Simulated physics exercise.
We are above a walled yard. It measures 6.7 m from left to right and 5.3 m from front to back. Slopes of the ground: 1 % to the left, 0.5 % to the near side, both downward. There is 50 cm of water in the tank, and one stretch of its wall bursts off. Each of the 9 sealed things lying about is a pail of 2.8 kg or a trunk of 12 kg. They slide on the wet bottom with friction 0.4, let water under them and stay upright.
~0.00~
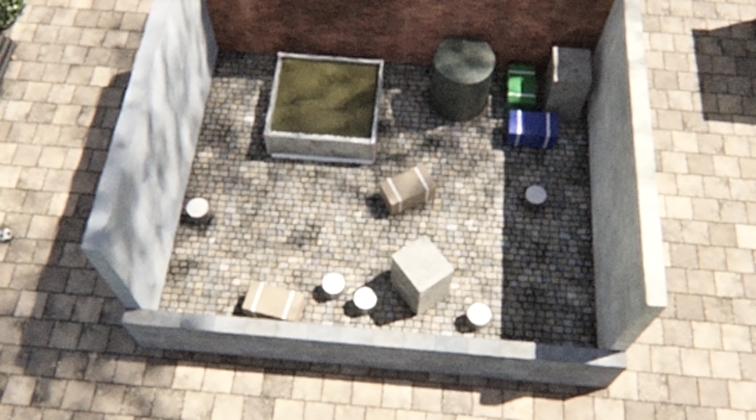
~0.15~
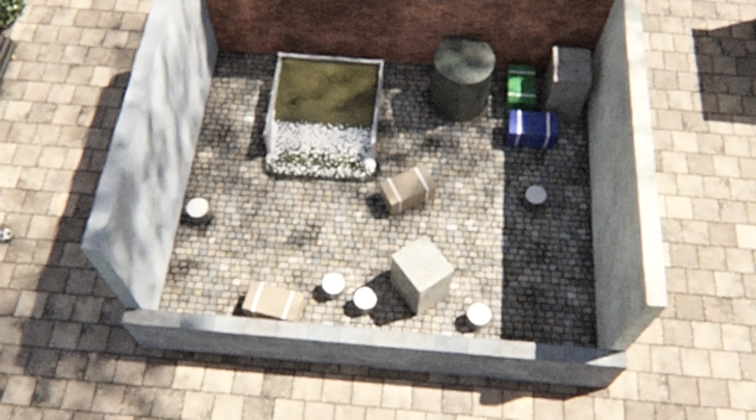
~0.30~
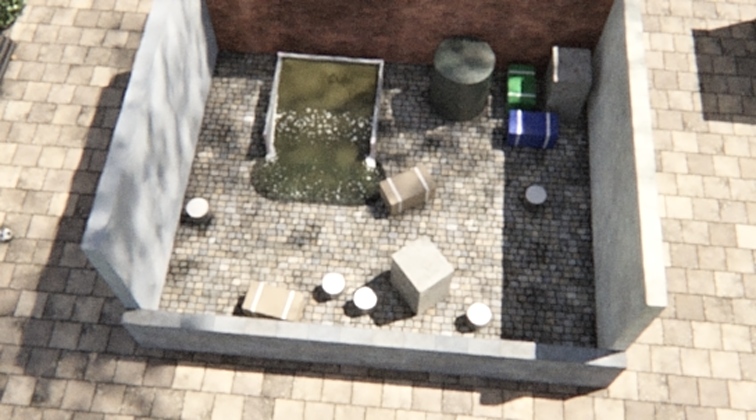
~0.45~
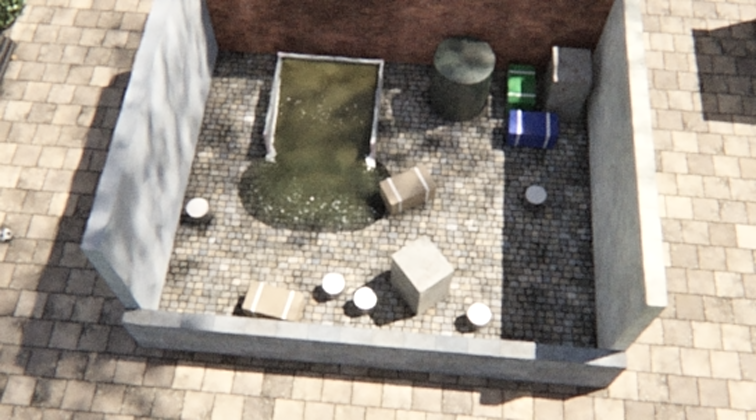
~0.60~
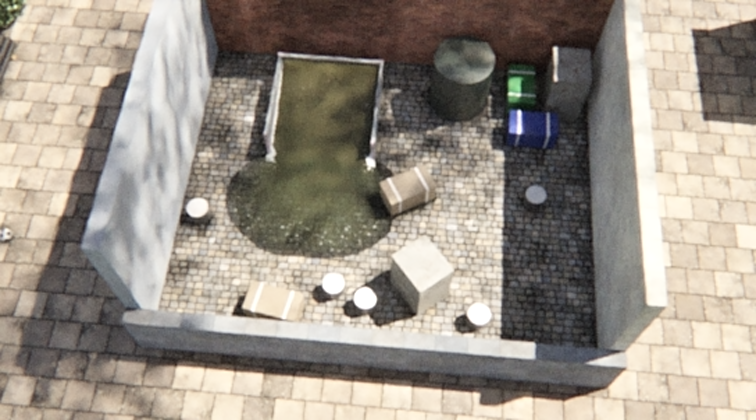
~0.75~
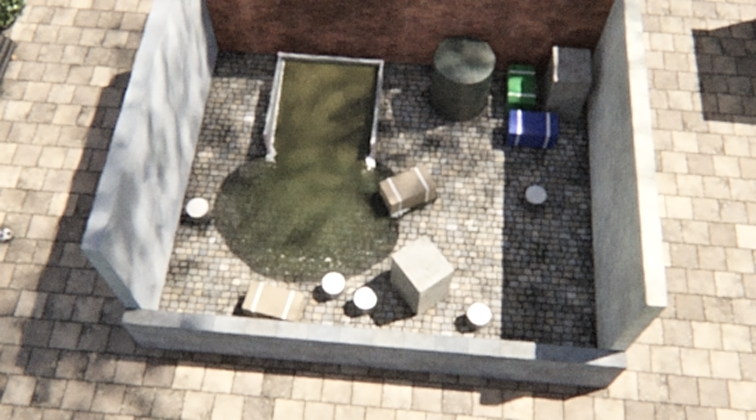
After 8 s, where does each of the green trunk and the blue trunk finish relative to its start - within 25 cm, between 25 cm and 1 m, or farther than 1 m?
At that point the green trunk is within 25 cm, the blue trunk is within 25 cm.
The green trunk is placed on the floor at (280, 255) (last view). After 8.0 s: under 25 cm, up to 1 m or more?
In the end it is hauled off.
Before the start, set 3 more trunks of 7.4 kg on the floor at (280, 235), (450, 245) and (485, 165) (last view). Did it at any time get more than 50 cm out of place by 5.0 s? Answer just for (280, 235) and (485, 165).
Lab note - in order: Above threshold / below threshold.
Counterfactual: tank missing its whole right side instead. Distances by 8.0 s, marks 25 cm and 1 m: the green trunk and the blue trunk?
In that case the green trunk winds up well away while the blue trunk winds up well away.
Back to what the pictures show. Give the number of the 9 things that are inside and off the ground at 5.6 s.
It comes to 3 of them.
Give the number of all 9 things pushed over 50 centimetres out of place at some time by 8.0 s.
Counting them up, I find 6.
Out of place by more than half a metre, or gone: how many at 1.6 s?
2 in all.
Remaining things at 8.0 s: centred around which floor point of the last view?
Around (460, 182).
After 1.6 s the green trunk is near (522, 83), 0.0 m from its start, aground; the blue trunk is near (534, 123), 0.0 m from its start, aground; 3 afloat.
After 3.6 s the green trunk is near (522, 83), 0.0 m from its start, aground; the blue trunk is near (534, 123), 0.0 m from its start, aground; 5 afloat.
After 5.6 s the green trunk is near (522, 83), 0.0 m from its start, aground; the blue trunk is near (534, 123), 0.0 m from its start, aground; 3 afloat.
After 8.0 s the green trunk is near (522, 83), 0.0 m from its start, aground; the blue trunk is near (534, 123), 0.0 m from its start, aground; 4 afloat.
